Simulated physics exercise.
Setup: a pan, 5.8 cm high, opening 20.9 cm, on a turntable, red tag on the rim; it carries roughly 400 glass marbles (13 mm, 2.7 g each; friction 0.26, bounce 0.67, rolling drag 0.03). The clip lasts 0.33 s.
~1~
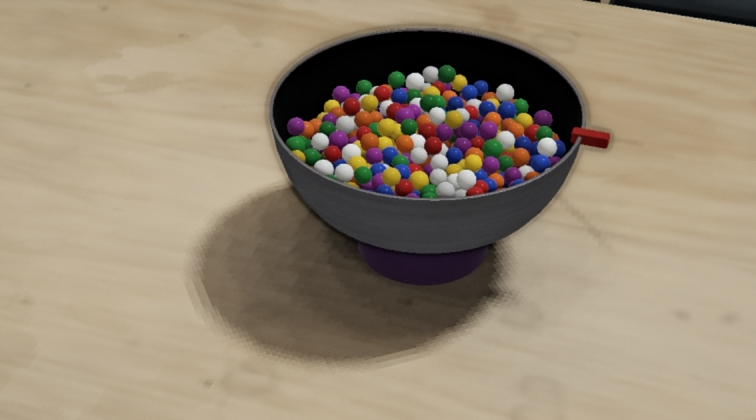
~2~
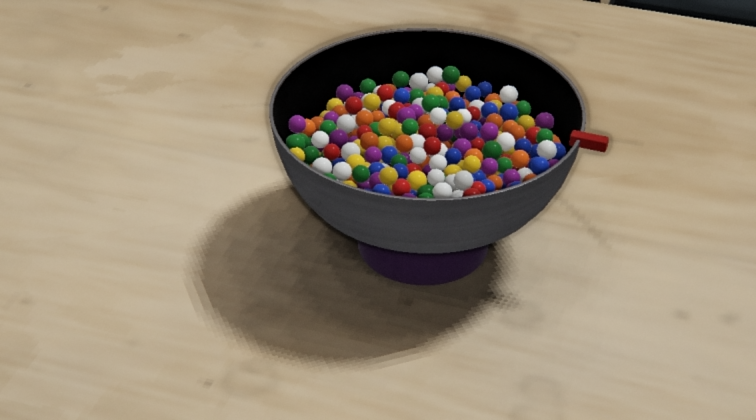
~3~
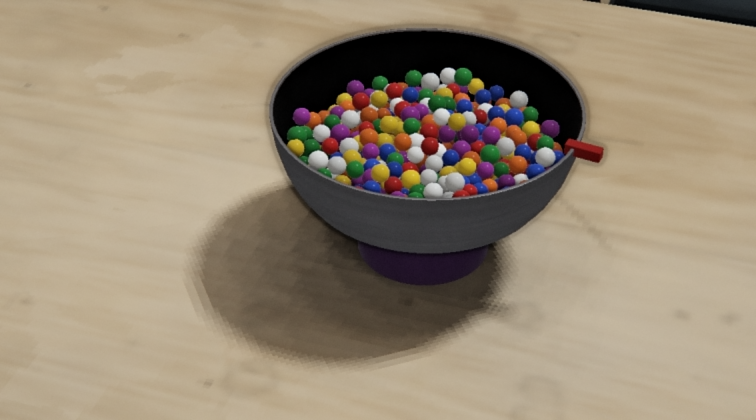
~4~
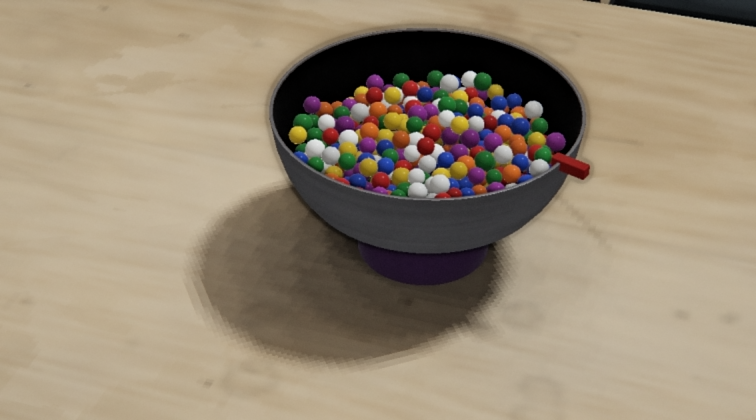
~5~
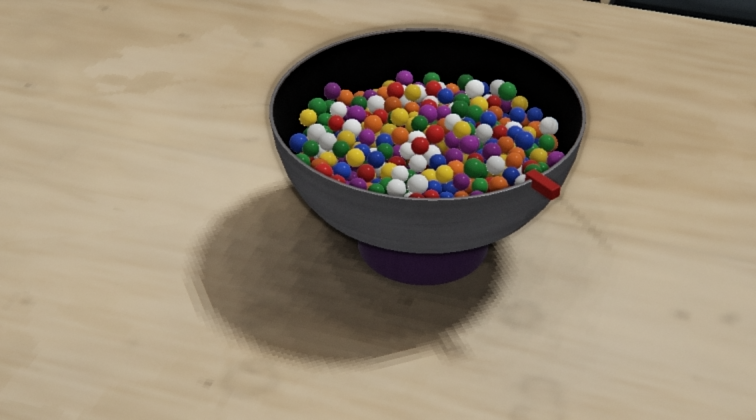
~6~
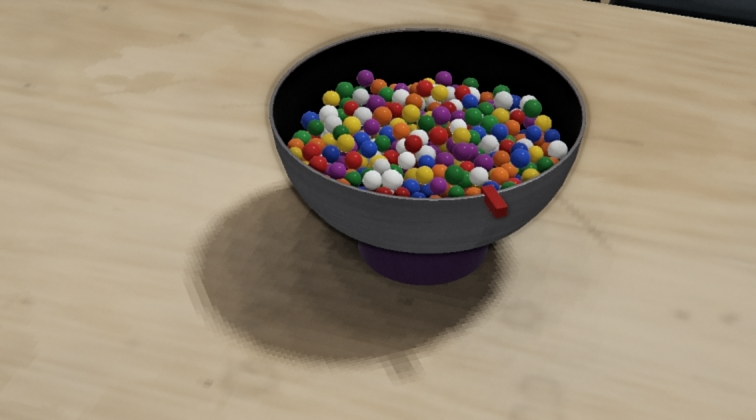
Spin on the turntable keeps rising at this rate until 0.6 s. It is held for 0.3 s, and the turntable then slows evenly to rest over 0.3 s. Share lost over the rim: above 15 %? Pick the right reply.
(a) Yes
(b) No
b.
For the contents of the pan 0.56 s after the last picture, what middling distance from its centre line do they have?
Some 6.5 cm.
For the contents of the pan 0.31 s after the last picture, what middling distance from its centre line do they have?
Close to 6.5 cm, I'd say.
Then, 0.31 s after the last picture, pan 100 %; middle of the pieces not yet landed near (426, 154).
Then, 0.56 s after the last picture, pan 100 %; middle of the pieces not yet landed near (426, 156).
Then, 0.80 s after the last picture, pan 100 %; middle of the pieces not yet landed near (425, 155).
Then, 1.02 s after the last picture, pan 100 %; middle of the pieces not yet landed near (425, 155).
In the end, pan 100 %.
